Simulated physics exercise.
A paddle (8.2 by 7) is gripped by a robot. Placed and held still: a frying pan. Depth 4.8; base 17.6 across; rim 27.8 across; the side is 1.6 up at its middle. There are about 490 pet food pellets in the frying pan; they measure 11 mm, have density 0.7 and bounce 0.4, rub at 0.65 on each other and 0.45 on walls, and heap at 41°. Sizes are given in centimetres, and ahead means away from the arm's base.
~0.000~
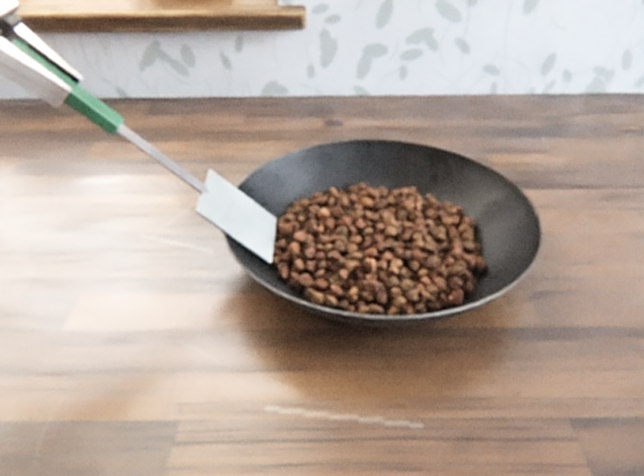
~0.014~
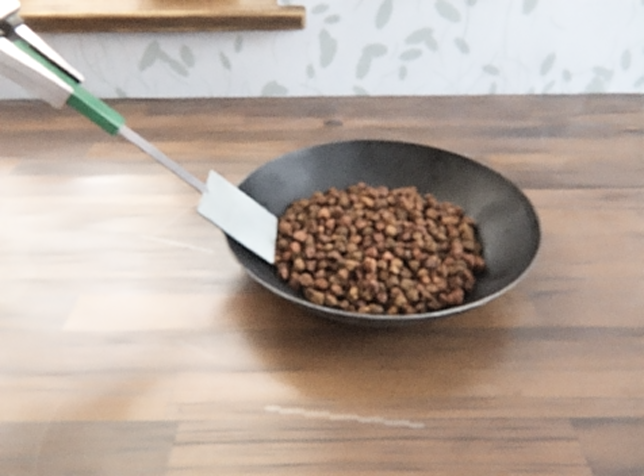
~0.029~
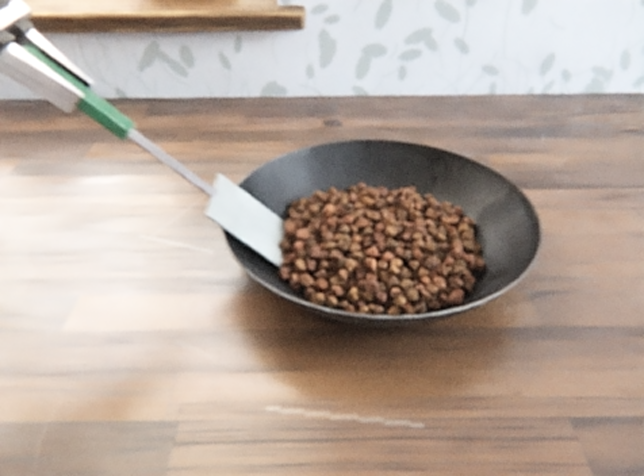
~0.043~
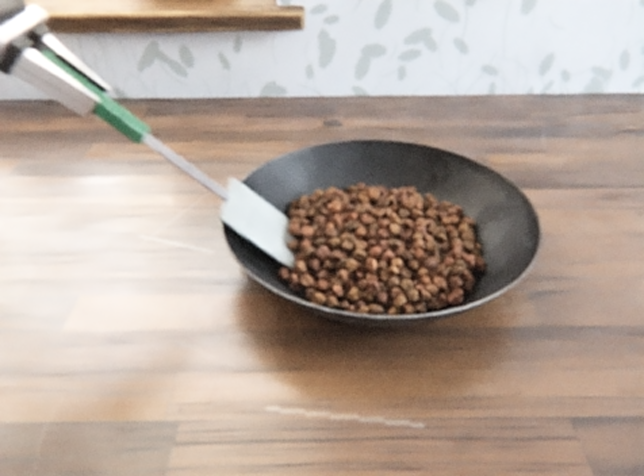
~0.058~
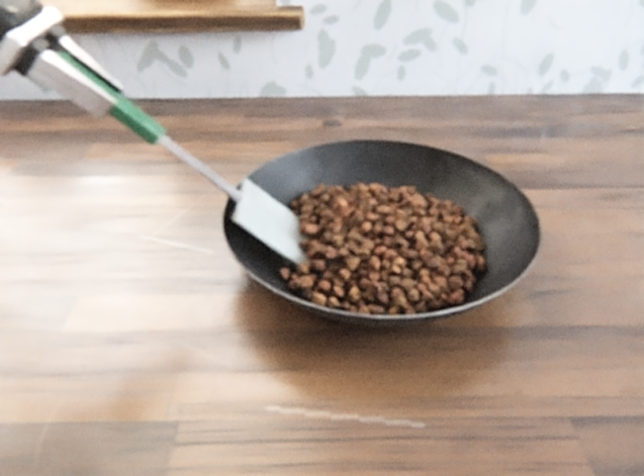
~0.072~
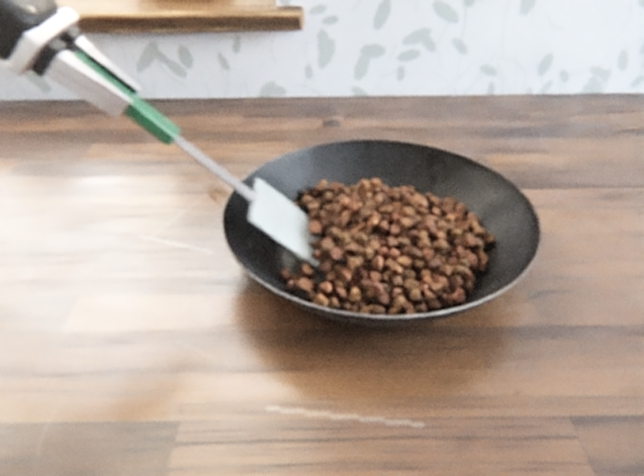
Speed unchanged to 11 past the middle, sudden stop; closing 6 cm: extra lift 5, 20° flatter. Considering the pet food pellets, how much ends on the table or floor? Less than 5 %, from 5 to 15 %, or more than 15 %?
More than 15 %.
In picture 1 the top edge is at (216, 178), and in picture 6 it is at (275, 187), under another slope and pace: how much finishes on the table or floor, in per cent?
It works out to about 25 %, more or less.
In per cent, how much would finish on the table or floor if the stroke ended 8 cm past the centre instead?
Result: Approx. 10 %.
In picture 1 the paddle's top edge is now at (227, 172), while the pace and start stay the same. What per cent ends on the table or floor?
Spill: Approx. 20 per cent.
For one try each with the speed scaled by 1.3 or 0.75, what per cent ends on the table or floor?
Some 25 and 20 per cent.
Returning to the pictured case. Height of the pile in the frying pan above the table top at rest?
It reaches around 5.0 cm.
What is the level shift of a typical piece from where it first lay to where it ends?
Roughly 4 centimetres.
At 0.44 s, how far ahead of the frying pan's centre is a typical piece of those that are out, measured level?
Some 24 centimetres ahead.
By 0.14 s, sloping 44°, highest piece 17 above the table; 491 in the frying pan, 2 on the blade or in flight.
By 0.21 s, sloping 39°, highest piece 23 above the table; 491 in the frying pan, 2 on the blade or in flight.
By 0.44 s, sloping 24°, highest piece 15 above the table; 384 in the frying pan, 36 on the table or floor, 73 on the blade or in flight.
By 1.49 s, sloping 24°, highest piece 5 above the table; 384 in the frying pan, 109 on the table or floor.
Final count, 384 in the frying pan, 109 on the table or floor. That is 22 % on the table or floor.
